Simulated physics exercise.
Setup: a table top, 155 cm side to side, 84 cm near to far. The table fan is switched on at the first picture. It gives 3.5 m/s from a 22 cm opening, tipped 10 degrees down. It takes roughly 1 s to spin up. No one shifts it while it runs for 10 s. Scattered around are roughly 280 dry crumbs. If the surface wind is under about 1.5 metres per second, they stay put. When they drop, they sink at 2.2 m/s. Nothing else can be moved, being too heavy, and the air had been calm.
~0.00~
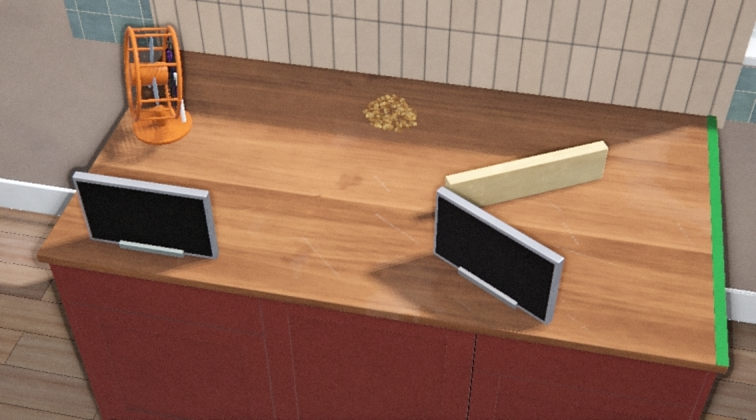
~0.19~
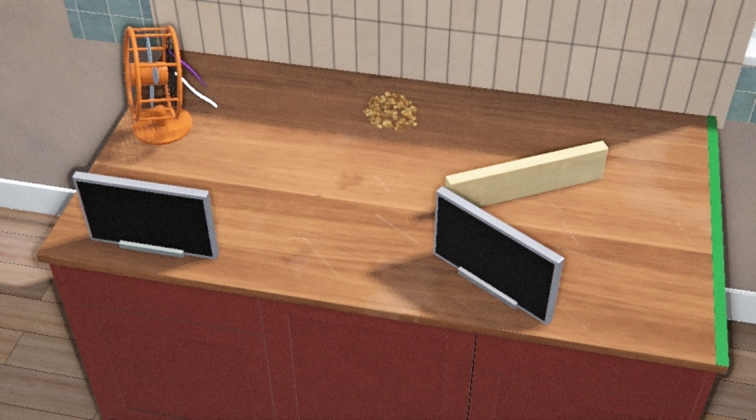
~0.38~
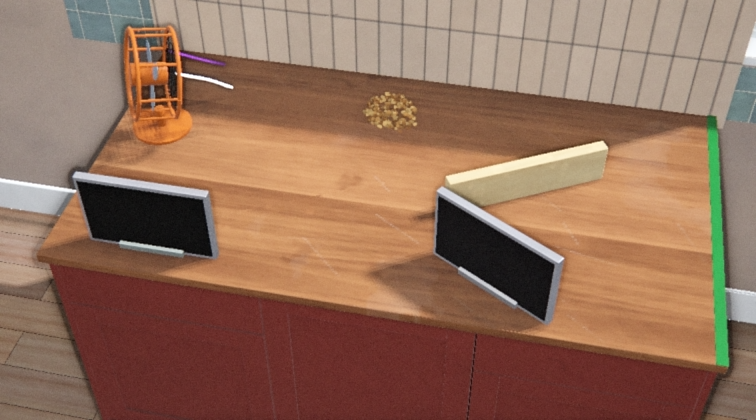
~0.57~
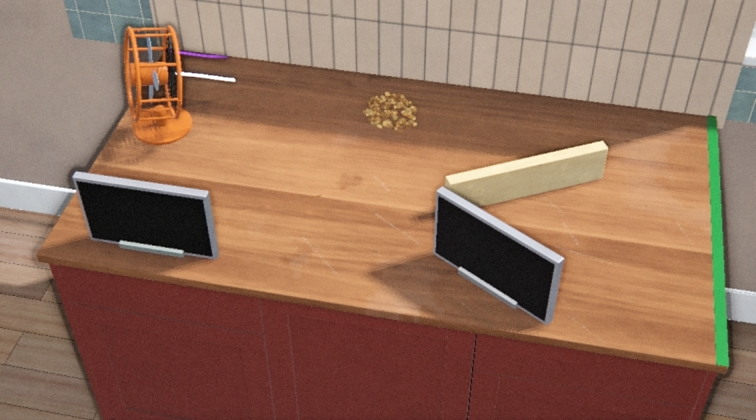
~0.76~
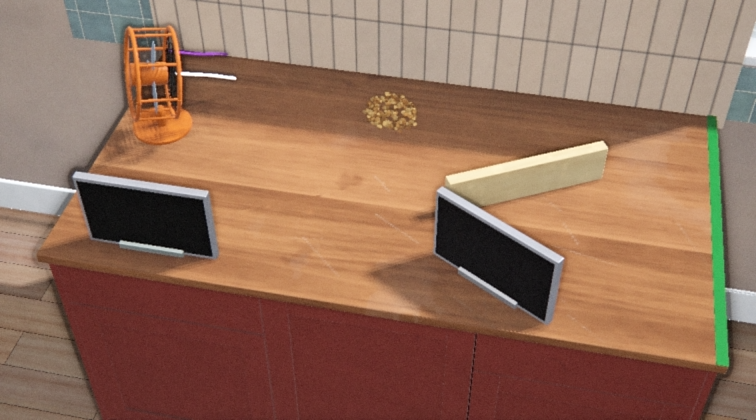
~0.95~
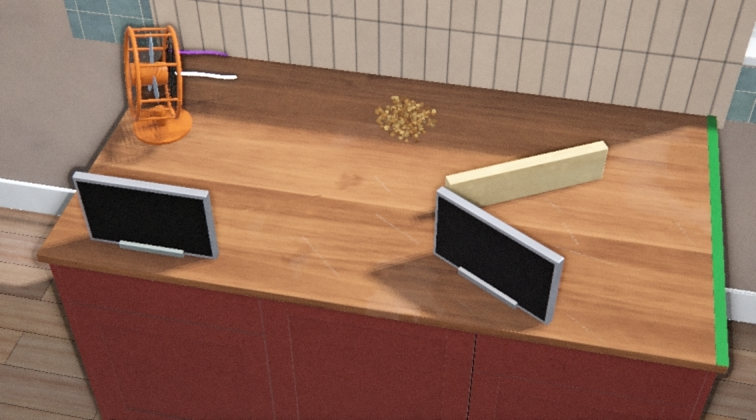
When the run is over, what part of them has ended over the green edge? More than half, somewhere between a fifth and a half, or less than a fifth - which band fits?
The band that fits is more than half.
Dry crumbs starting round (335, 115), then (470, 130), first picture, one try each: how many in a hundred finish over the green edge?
First try about 50 per cent, second about 90 per cent.
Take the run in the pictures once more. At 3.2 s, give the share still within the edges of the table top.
I'd say close to 40 % are still there.
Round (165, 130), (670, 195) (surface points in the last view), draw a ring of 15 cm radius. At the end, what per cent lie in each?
First spot about 0 %, second about 15 %.
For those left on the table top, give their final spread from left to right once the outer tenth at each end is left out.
Looks like some 40 cm to me.
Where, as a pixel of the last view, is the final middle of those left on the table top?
(572, 173).
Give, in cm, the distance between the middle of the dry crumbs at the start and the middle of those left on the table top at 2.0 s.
Roughly 60 cm.
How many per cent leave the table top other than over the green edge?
It comes out at some 0 %.
After 2.0 s, 58 % are over the green edge; the middle of those still in play is near (622, 178); 59 % have settled or left.
After 3.2 s, 64 % are over the green edge; the middle of those still in play is near (572, 173); 76 % have settled or left.
After 5.5 s, 66 % are over the green edge; the middle of those still in play is near (572, 173); 80 % have settled or left.
After 10.0 s, at the end, 68 % are over the green edge; the middle of those still in play is near (572, 173).
